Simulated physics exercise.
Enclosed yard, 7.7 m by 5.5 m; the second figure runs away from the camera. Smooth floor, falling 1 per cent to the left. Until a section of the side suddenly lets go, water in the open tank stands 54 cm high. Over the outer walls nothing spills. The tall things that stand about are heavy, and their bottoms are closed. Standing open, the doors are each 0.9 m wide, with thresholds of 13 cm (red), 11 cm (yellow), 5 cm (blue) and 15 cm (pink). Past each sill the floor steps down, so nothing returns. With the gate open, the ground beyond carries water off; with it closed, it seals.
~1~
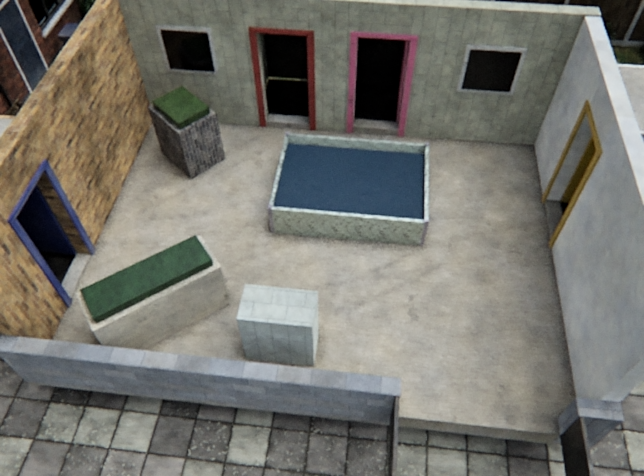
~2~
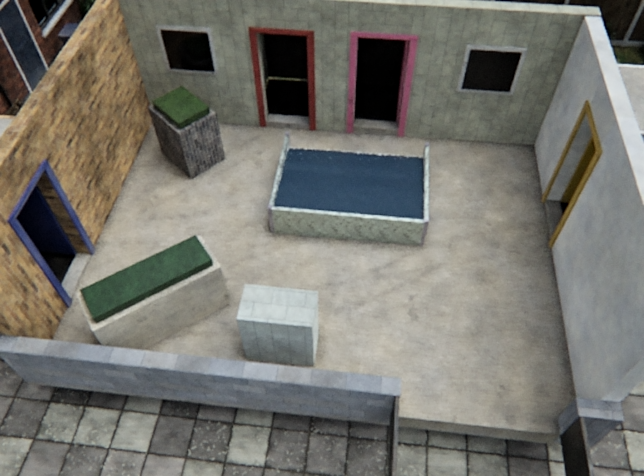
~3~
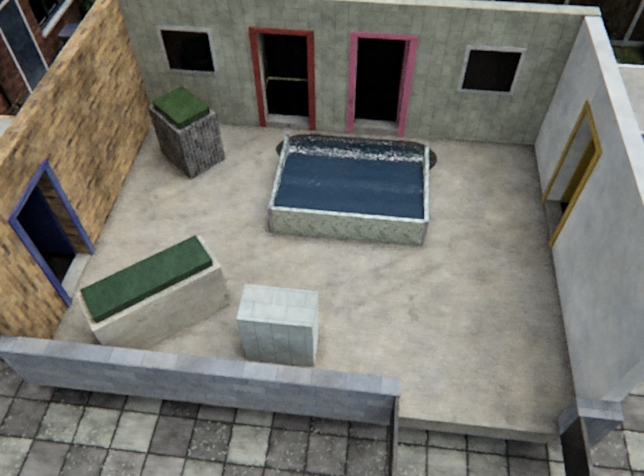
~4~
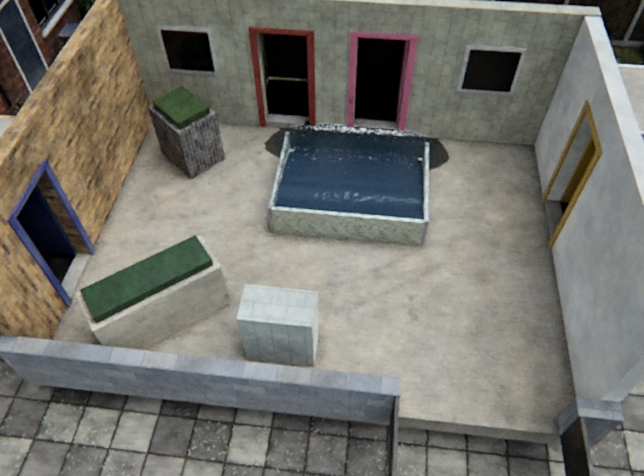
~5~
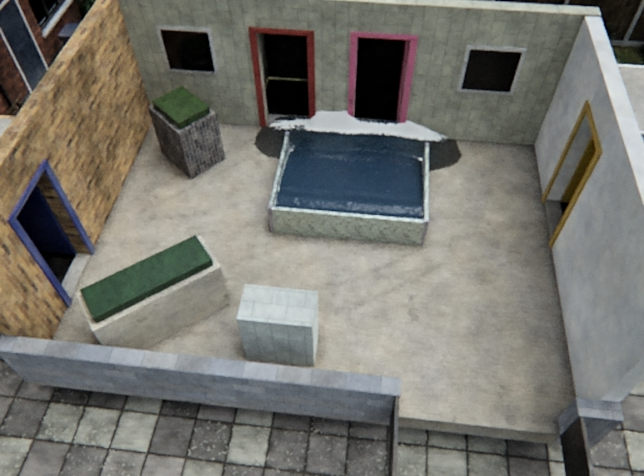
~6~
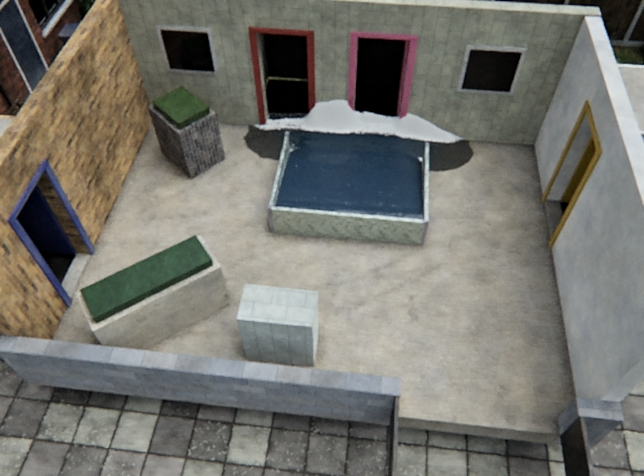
Water pouring over the far side of an open tank in a walled yard, spreading across the floor toward red and pink doorways.
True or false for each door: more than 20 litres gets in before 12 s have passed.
Red door true, yellow door false, blue door true, pink door true.
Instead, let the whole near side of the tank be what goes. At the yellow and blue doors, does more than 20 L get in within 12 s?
At the yellow door the limit is not exceeded; at the blue door it is not exceeded.
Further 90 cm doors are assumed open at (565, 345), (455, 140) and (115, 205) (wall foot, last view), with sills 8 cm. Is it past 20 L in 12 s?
Check each in turn: The first fails, the second succeeds, the third fails.
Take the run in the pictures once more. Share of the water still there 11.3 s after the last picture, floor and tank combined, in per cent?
Roughly 72 per cent is still there.
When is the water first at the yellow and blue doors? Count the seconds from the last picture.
Yellow = 1.5 s, blue = 3.2 s.
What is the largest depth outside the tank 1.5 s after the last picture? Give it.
Up to near 31 cm.
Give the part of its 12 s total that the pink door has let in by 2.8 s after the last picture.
Some 100 in a hundred.
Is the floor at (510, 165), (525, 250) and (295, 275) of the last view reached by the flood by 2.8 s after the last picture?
Respectively: Got hit, got hit, was missed.
Then, 0.7 s after the last picture water covers 15 % of the floor and is deepest (40 cm) near (344, 141); red door 28 cm at the sill, 44 L in, yellow door not reached, blue door not reached, pink door 41 cm at the sill, 117 L in.
Then, 1.5 s after the last picture water covers 20 % of the floor and is deepest (31 cm) near (154, 121); red door 23 cm at the sill, 99 L in, yellow door 2 cm at the sill, 0 L in, blue door not reached, pink door 30 cm at the sill, 225 L in.
Then, 2.8 s after the last picture water covers 40 % of the floor and is deepest (25 cm) near (154, 121); red door 15 cm at the sill, 127 L in, yellow door 10 cm at the sill, 0 L in, blue door not reached, pink door 15 cm at the sill, 263 L in.
Then, 6.3 s after the last picture water covers 85 % of the floor and is deepest (15 cm) near (90, 366); red door 10 cm at the sill, 129 L in, yellow door 4 cm at the sill, 1 L in, blue door 5 cm at the sill, 0 L in, pink door 11 cm at the sill, 265 L in.
Then, 11.3 s after the last picture water covers 95 % of the floor and is deepest (9 cm) near (67, 363); red door 6 cm at the sill, 130 L in, yellow door 2 cm at the sill, 1 L in, blue door 8 cm at the sill, 59 L in, pink door 7 cm at the sill, 265 L in.
